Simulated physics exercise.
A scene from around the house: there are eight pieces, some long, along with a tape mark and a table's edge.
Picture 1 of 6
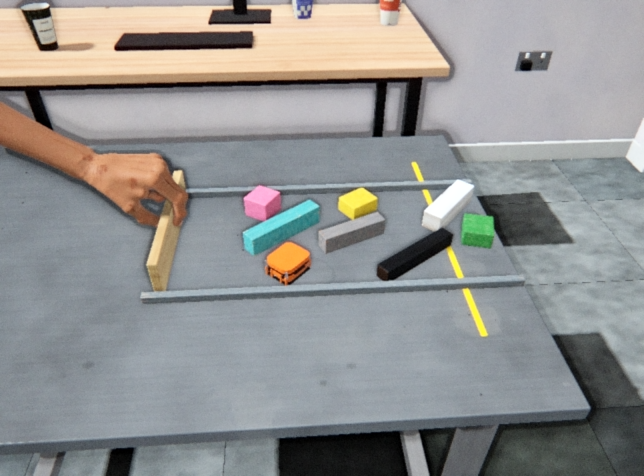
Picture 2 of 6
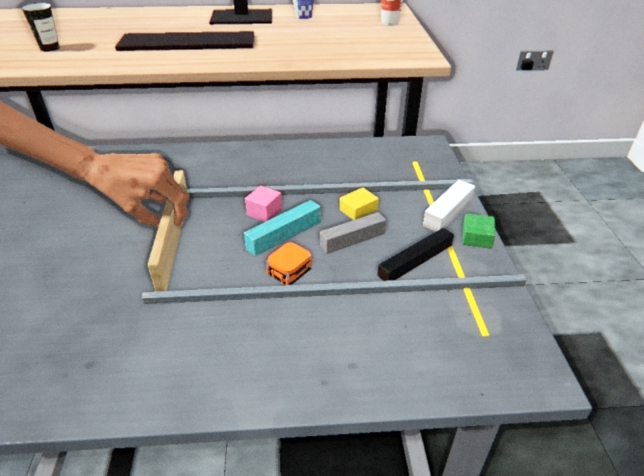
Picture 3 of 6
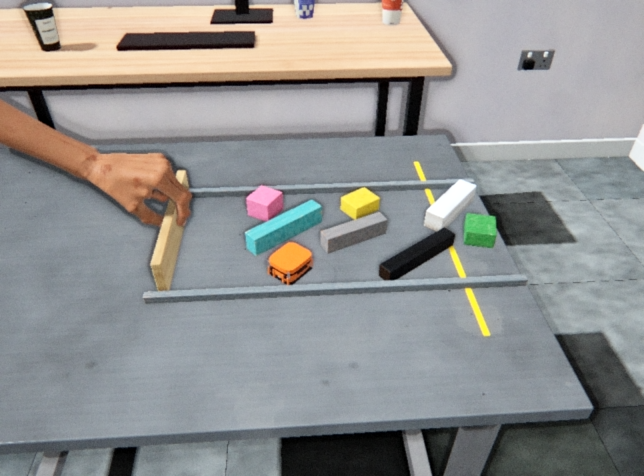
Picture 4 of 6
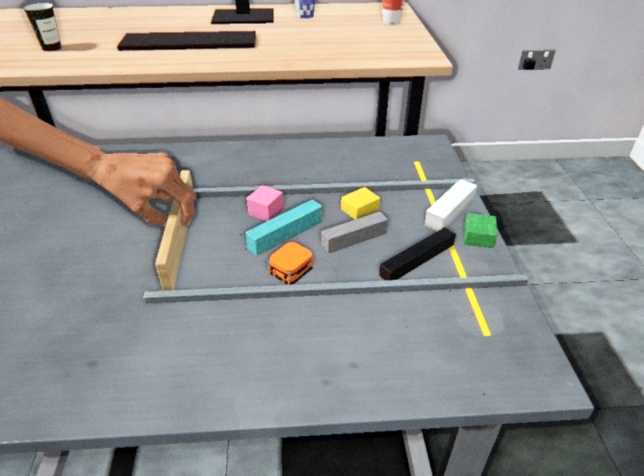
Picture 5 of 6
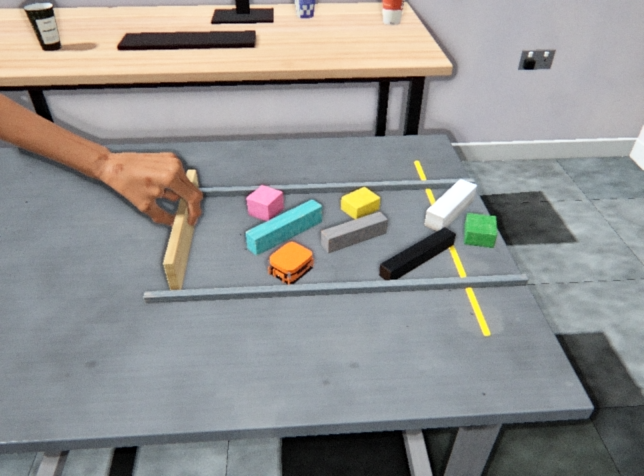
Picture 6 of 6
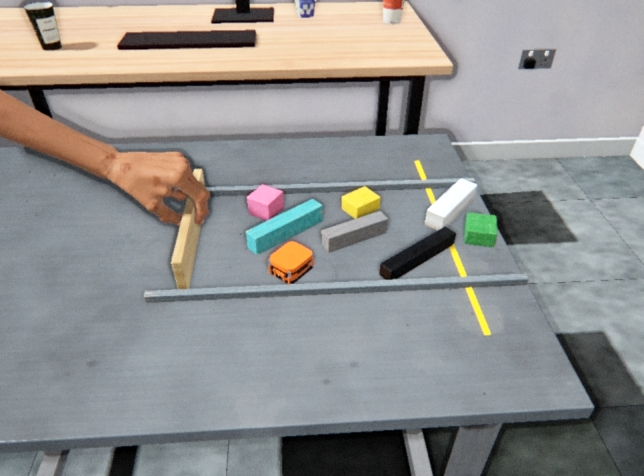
A hand reaching in from the left holds a wooden board upright on a grey table, seen from above at an angle in a room with a wooden desk behind. Between two rails lie pink, turquoise, orange, yellow, grey and black pieces, with white and green ones at right near a yellow tape line. The hand slides the board slightly rightward, touching nothing, while the pieces stay still.
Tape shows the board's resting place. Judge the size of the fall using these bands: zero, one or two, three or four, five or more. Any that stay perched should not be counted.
Three or four come down.
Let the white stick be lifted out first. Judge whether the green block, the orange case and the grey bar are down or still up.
Outcome for the green block: It drops; for the orange case: It stays; for the grey bar: It stays.
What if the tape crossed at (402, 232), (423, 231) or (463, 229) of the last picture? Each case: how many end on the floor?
You'd get 0, then 1, then 4.
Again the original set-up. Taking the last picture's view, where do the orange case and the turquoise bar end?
They come to rest around (482, 259) and (467, 219).
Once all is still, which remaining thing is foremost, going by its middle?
Yellow block.
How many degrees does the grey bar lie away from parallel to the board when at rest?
About 20°.
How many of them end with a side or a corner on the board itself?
Well, it touches 3.
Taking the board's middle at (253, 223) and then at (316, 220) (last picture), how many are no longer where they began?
Counting first: 2, next 5.
A little later, none off yet; green block at rest near (481, 230); white stick at rest near (452, 204); black stick at rest near (419, 254).
Next, none off yet; green block shifted about its own width near (503, 233); white stick shifted a little near (471, 204); black stick shifted about its own width near (473, 246).
When it is over, the number that fall off is three or four; down, black stick, white stick and green block.
